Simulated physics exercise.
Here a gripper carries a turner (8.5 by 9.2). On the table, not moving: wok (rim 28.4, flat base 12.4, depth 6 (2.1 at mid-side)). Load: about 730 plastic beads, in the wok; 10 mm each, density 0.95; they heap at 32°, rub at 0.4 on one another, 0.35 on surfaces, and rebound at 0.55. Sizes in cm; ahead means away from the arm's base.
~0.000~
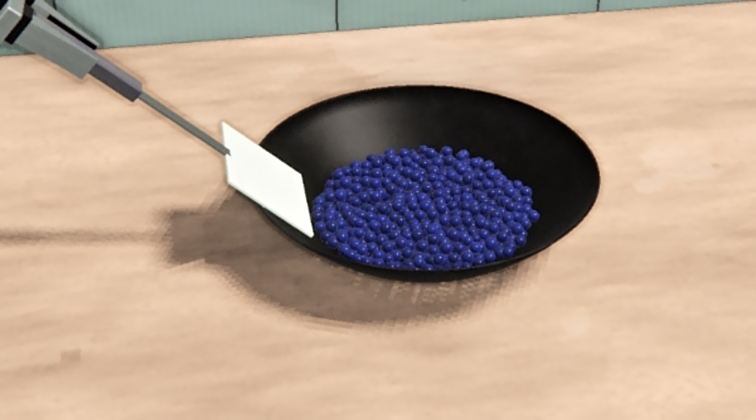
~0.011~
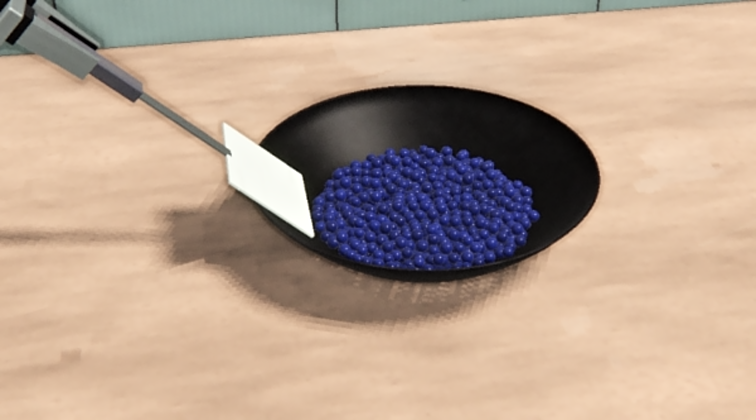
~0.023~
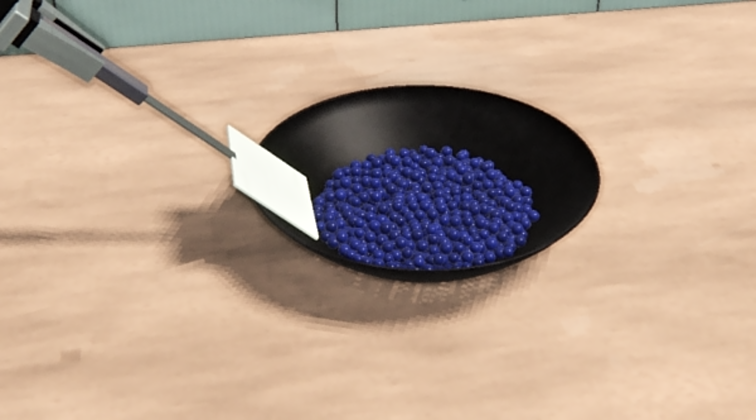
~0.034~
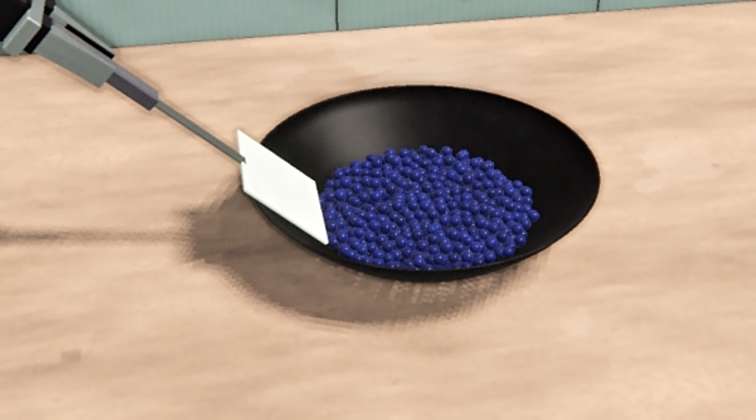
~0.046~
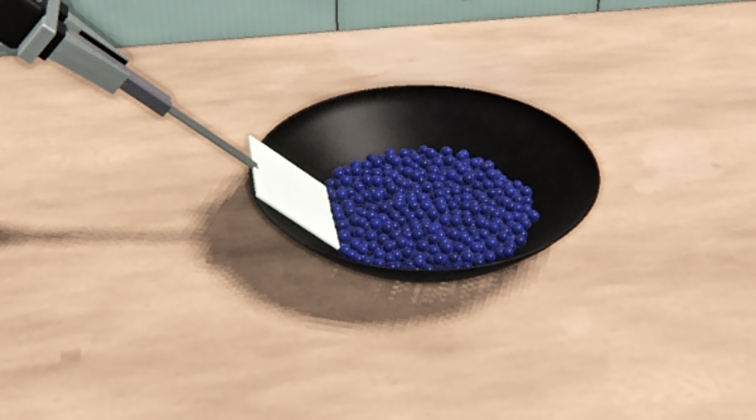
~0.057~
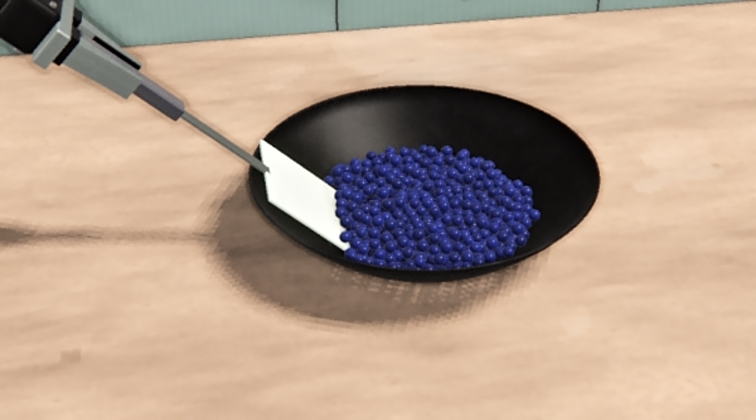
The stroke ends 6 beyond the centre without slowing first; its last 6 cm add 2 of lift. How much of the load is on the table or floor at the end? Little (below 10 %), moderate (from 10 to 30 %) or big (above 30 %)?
A little share, below 10 %, ends on the table or floor.
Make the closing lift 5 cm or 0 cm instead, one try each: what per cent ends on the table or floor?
About 15 and 0 per cent.
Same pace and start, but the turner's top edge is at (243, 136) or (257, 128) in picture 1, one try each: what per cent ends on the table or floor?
About 5 and 10 per cent.
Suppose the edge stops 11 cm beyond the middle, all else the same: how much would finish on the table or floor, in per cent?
It would be near 40 per cent.
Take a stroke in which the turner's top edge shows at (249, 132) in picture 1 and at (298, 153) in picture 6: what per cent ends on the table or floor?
About 20 per cent.
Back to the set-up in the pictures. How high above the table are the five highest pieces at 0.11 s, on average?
Roughly 6 cm.
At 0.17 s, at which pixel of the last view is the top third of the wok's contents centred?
Near (469, 188).
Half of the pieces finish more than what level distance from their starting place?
About 4 cm.
After 0.11 s, sloping 43°, highest piece 7 above the table; 729 in the wok.
After 0.17 s, sloping 43°, highest piece 7 above the table; 729 in the wok.
After 0.39 s, sloping 43°, highest piece 8 above the table; 714 in the wok, 10 on the table or floor, 5 on the blade or in flight.
After 1.44 s, sloping 43°, highest piece 6 above the table; 713 in the wok, 16 on the table or floor.
At rest, 713 in the wok, 16 on the table or floor. That is 2 % on the table or floor.
